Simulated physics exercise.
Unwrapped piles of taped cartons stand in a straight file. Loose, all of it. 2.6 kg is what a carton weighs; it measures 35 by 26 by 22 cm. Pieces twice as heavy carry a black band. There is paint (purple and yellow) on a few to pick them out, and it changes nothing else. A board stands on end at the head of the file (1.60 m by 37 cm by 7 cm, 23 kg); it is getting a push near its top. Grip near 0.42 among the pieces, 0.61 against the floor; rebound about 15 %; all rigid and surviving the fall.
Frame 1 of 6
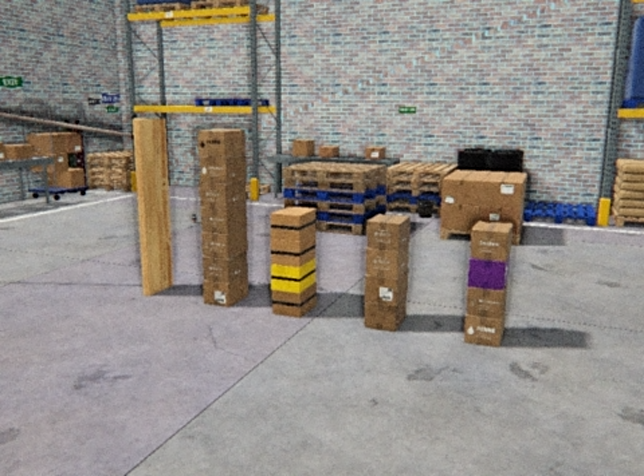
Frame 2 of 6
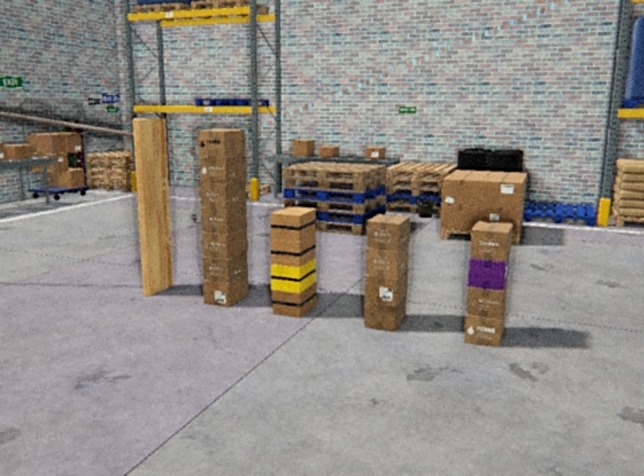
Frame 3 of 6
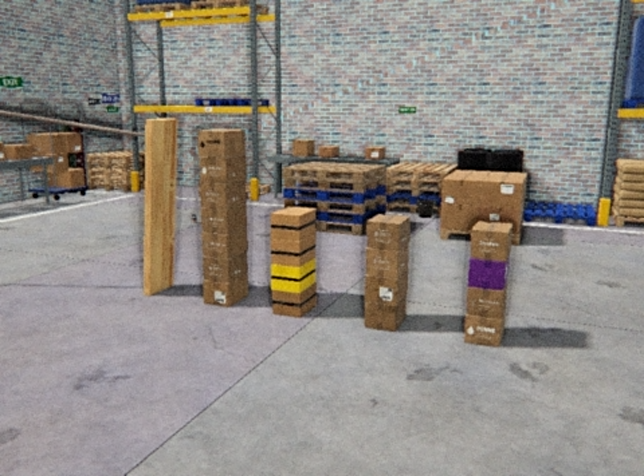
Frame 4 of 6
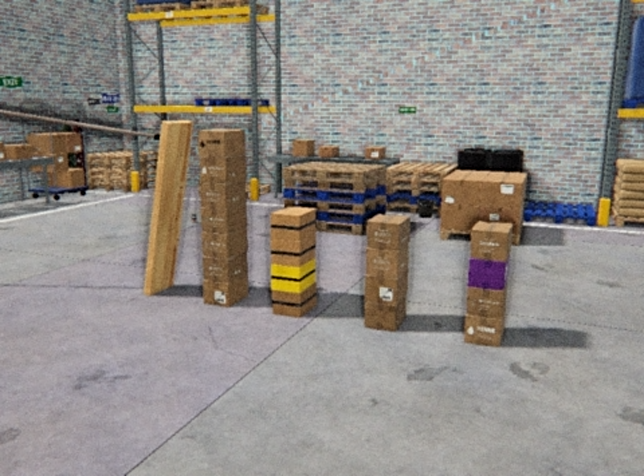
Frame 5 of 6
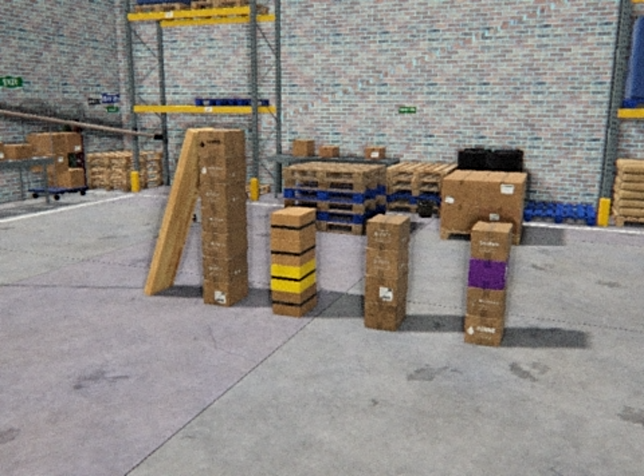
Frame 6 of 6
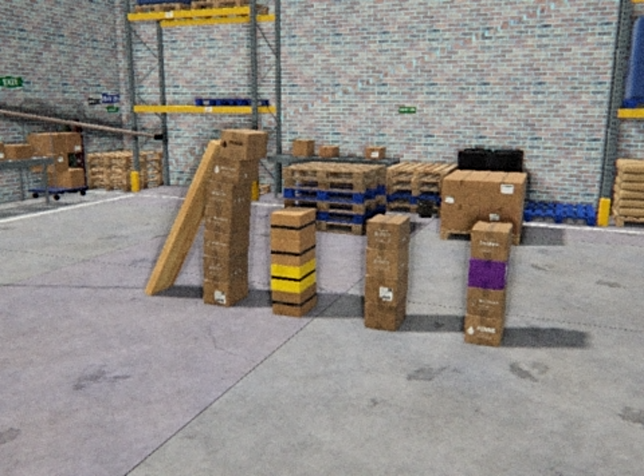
A tall wooden board tipped to the right and leaned into the tallest of four carton stacks, shifting its top boxes rightward, while the stacks with yellow and purple bands stayed still.
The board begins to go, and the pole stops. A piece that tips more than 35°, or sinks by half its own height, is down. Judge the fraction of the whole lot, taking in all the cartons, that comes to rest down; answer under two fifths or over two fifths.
I would say over two fifths.
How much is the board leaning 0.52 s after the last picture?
At that moment it leans around 50° from upright.
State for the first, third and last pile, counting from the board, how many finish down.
Tally - first pile: 5; third pile: 3; last pile: 3.
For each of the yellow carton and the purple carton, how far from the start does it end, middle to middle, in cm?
Yellow shifts close to 50 cm and purple close to 90 cm.
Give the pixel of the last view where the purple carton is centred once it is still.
Look near (597, 335) in the final frame.
Then, 0.52 s on from the sixth picture, board 51° from upright; 5 of the 19 cartons down; yellow carton tipped 9°.
Then, 1.16 s on from the sixth picture, board 87° from upright; 12 of the 19 cartons down; yellow carton tipped 57°, 16 cm lower; purple carton tipped 10°.
Finally, board 63° from upright; 15 of the 19 cartons down; purple carton on its side; yellow carton tipped 70°, 17 cm lower. That is 79 per cent. Seen by the last camera, middles, purple carton near (597, 335), yellow carton near (342, 298).
